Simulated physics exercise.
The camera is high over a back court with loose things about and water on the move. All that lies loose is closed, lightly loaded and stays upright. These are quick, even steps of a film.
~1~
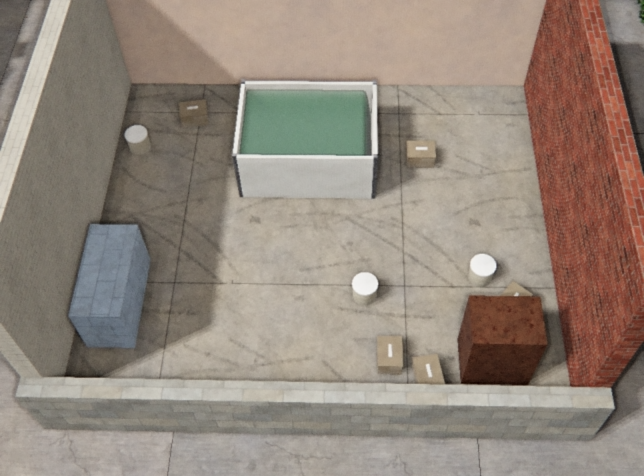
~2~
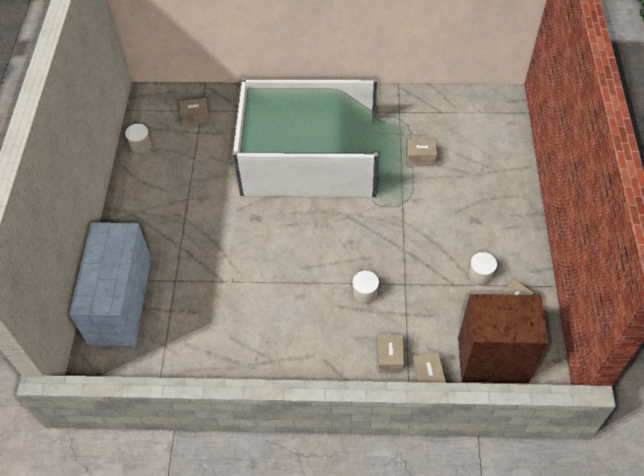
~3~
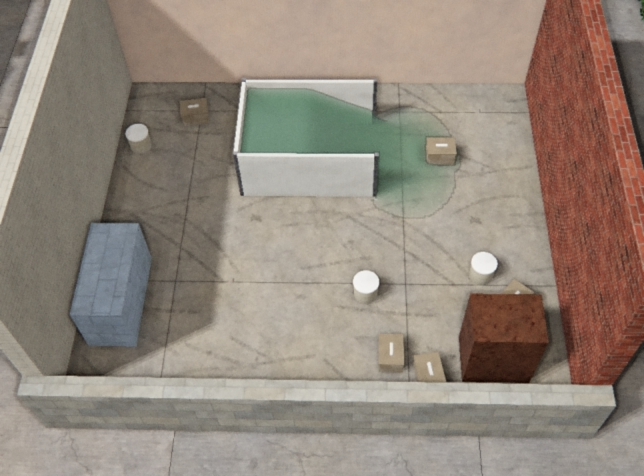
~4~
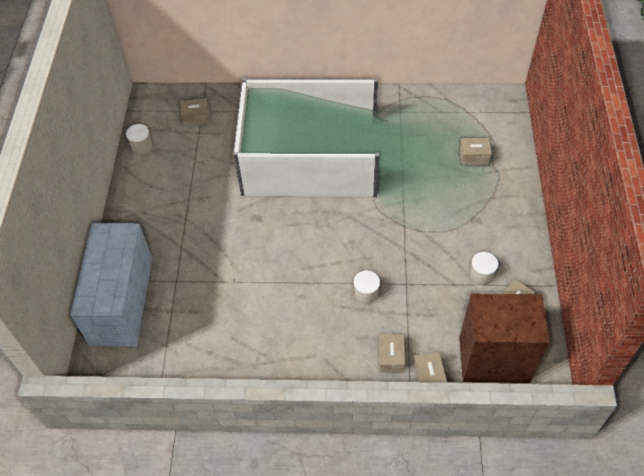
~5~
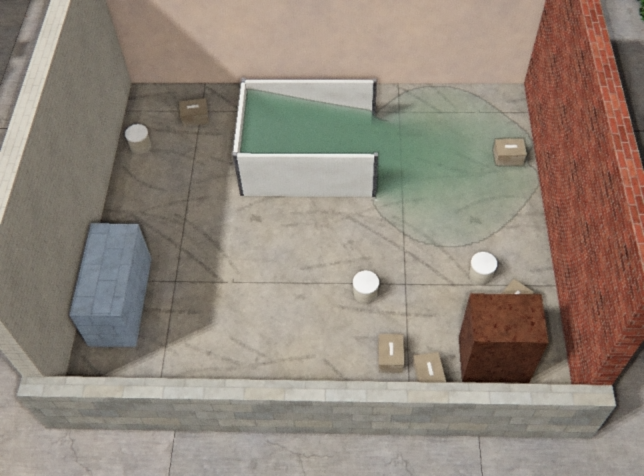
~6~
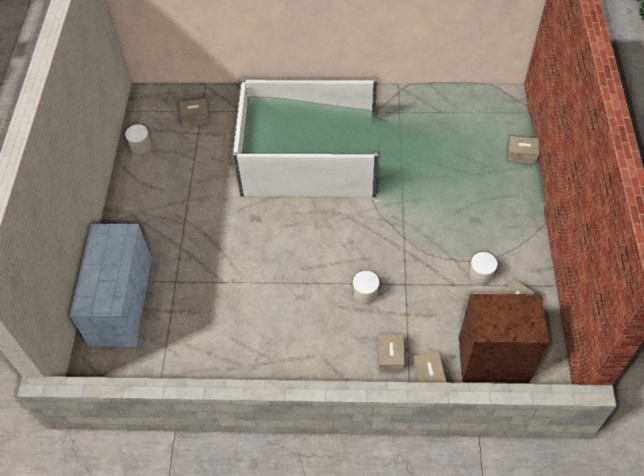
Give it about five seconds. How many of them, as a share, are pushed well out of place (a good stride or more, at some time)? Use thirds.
Share: Two thirds or more.
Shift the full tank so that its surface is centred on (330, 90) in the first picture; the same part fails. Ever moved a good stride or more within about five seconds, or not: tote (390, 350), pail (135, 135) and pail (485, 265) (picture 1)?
One after the other: Pushed that far, short of that, moved that far.
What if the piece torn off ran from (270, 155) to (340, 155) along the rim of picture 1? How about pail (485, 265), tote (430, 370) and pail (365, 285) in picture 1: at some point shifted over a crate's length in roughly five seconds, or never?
One after the other: Moved that far, never so far, moved that far.
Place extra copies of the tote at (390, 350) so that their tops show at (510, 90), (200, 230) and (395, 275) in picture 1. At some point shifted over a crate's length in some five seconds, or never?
In turn: Moved that far, never so far, moved that far.
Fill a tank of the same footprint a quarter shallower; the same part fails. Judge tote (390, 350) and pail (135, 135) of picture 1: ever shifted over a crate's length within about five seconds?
As listed: Shifted that much, under that.
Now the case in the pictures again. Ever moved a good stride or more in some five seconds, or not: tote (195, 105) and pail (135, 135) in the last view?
One after the other: That far or more, less than that.
A moment on, 1 of 8 are well off their spots; 1 afloat.
Next, 2 of 8 are well off their spots; 3 afloat.
Later, 5 of 8 are well off their spots; 4 afloat.
In the end, 7 of 8 are well off their spots, and 7 have been at some point; 4 afloat.
